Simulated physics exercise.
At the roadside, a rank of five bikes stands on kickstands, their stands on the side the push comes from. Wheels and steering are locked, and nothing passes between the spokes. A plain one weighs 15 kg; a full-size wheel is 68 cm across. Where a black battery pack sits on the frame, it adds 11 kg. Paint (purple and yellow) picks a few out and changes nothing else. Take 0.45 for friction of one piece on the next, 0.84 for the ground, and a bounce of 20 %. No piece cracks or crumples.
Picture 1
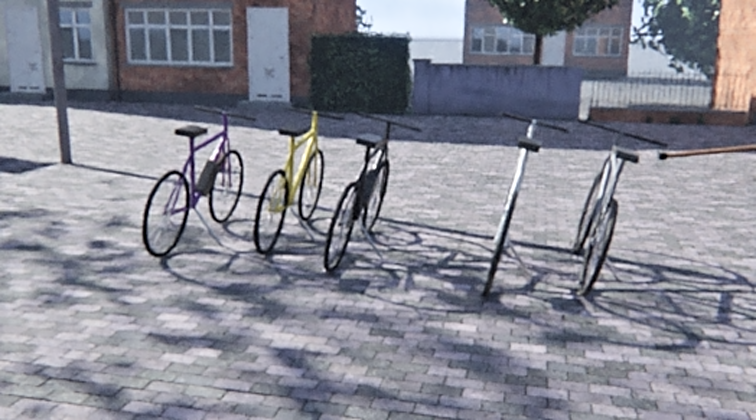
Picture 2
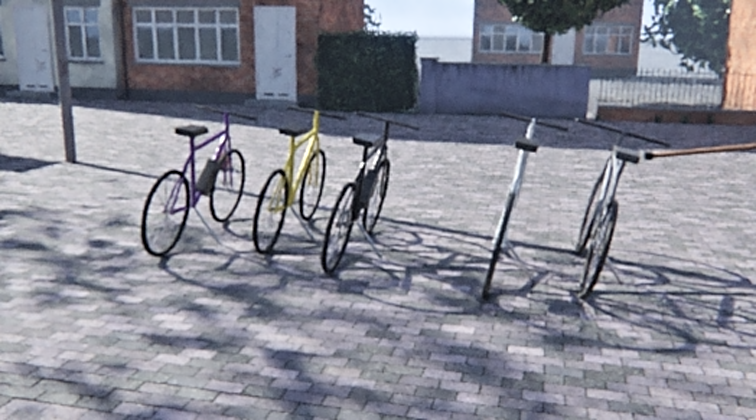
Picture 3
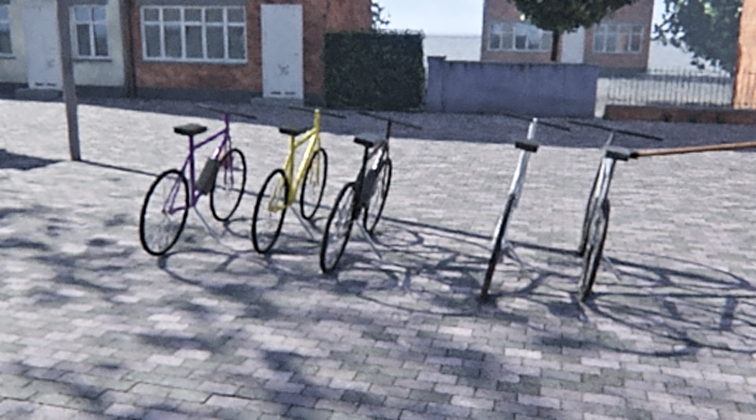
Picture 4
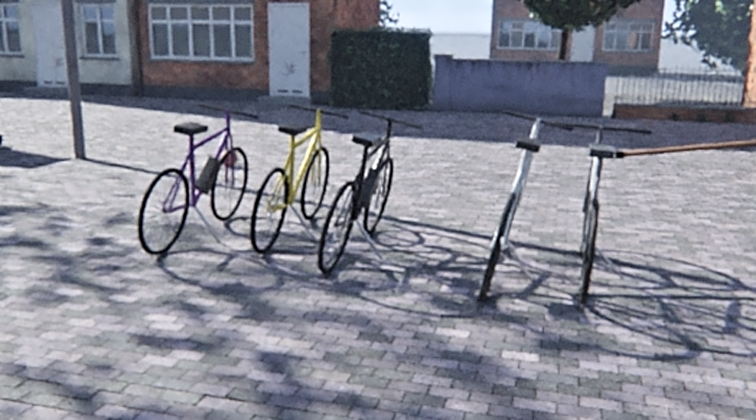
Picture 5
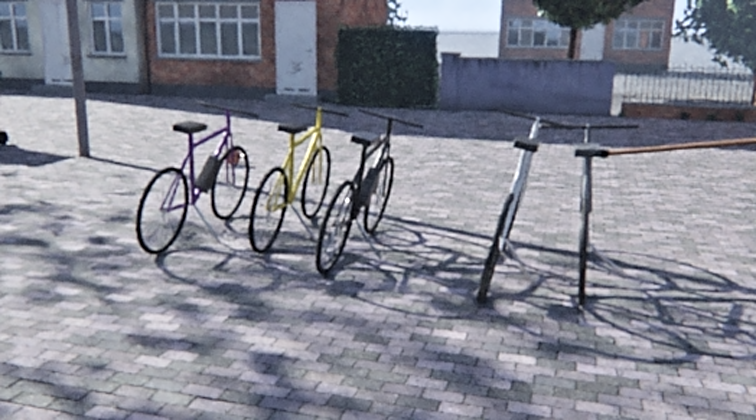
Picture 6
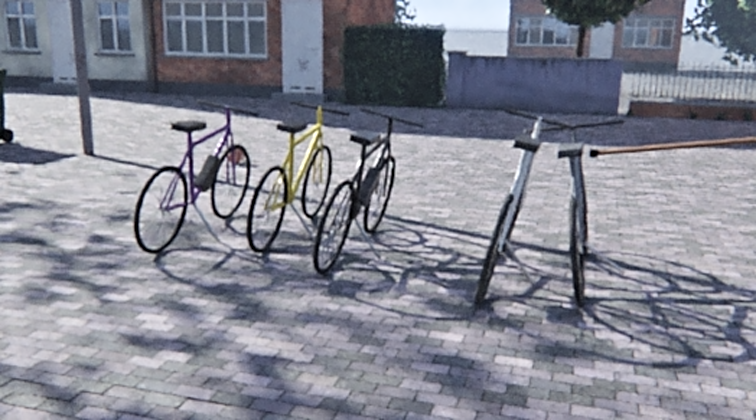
A pole moves left against the rightmost of five parked bicycles, tilting it leftward.
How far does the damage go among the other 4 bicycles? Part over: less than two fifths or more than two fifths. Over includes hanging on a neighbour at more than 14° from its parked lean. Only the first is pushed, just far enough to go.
Ending over: Over two fifths.
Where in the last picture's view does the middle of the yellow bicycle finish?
Around (249, 184).
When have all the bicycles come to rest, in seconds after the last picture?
At about 3.0 s.
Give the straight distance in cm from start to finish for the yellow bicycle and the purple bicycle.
Yellow 50, purple 10.
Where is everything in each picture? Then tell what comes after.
In the first frame (places mark the middle of the side facing us; the camera moves round a little), pole end (664, 157) 16 cm from the first bicycle; yellow bicycle (262, 196); purple bicycle (234, 183); the rest undisturbed.
In the second frame, pole end (650, 157) 55 mm from the first bicycle; purple bicycle (234, 183).
In the third frame, pole end (635, 156) pushing; yellow bicycle (259, 195); the rest undisturbed.
In the fourth frame, pole end (621, 155) pushing; purple bicycle (234, 181); the rest undisturbed.
In the fifth frame, pole end (605, 154) pushing; purple bicycle (234, 180); the rest undisturbed.
In the sixth frame, pole end (595, 154) stopped; purple bicycle (233, 179); yellow bicycle (254, 193); the rest undisturbed.
Then, 1.17 s after the last picture, 1 of the 4 other bicycles over.
Then, 2.05 s after the last picture, 3 of the 4 other bicycles over; yellow bicycle leaning 16°.
At rest, 3 of the 4 other bicycles over; yellow bicycle leaning 53°; purple bicycle leaning 6°. That is 75 per cent. One left standing. As the last picture would show them, middles, yellow bicycle near (249, 184), purple bicycle near (196, 170).
